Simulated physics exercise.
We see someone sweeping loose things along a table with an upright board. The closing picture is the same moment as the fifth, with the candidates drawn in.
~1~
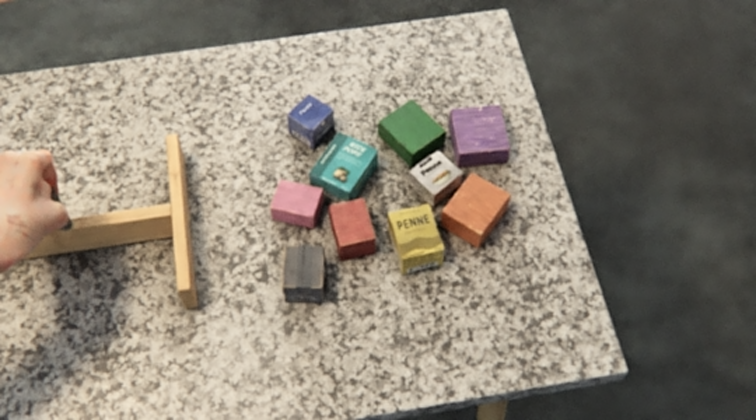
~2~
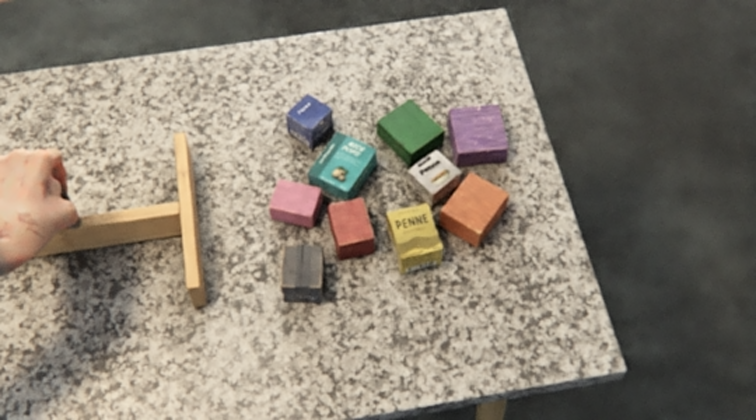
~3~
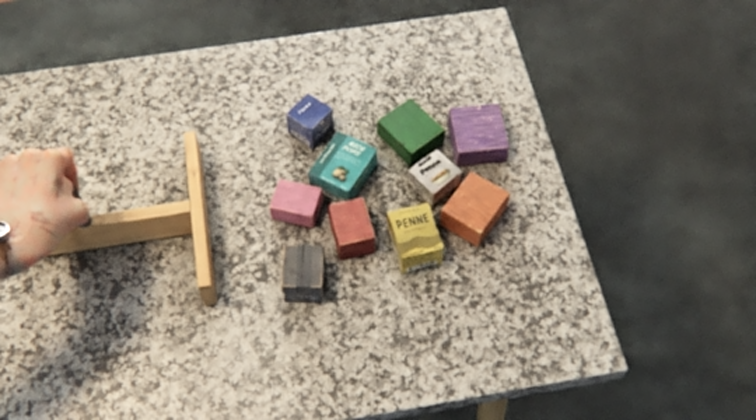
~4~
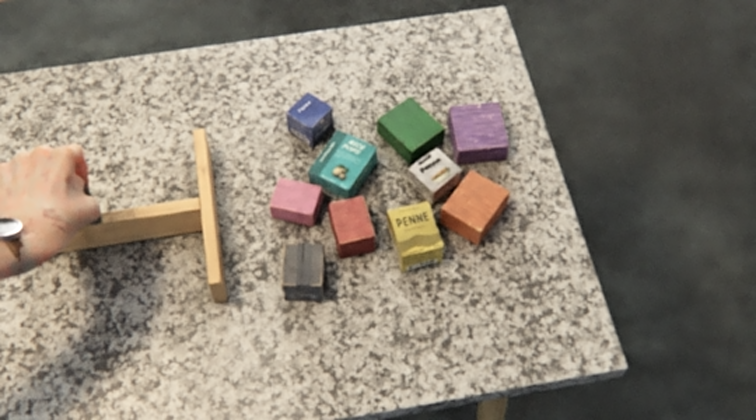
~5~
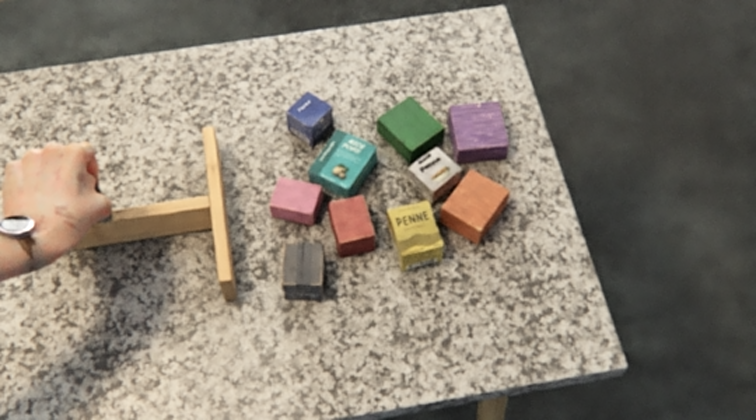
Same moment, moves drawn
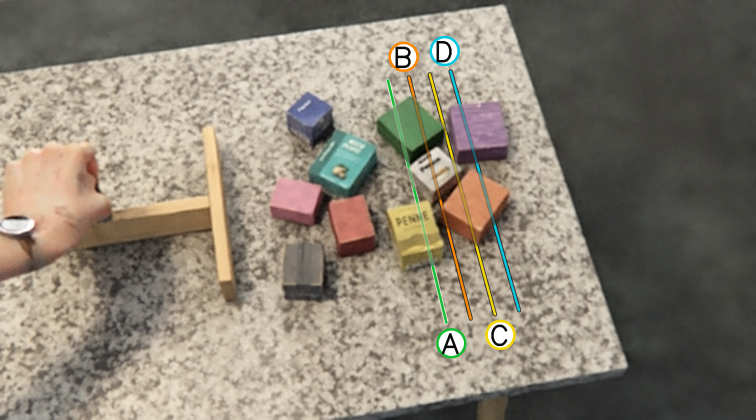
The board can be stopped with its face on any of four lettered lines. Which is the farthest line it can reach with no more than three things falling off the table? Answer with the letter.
Line D.
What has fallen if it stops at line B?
It is the orange block.
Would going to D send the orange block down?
By then, yes.
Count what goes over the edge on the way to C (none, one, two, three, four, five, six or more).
In all, two.
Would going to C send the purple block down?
Yes.
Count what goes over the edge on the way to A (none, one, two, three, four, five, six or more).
In all, none.
On the marked copy, A at (415, 192); B at (437, 189); C at (460, 185); D at (482, 182).
Following D. Soon after the start, board (313, 185); orange block (483, 205); blue box (317, 114).
Later, board (408, 170); orange block (556, 184); purple block (517, 125).
In the end, board (481, 159); yellow packet over the edge; purple block over the edge; three fallen.
As for the rest, A is within the limit but short; B is within the limit but short; C is within the limit but short.
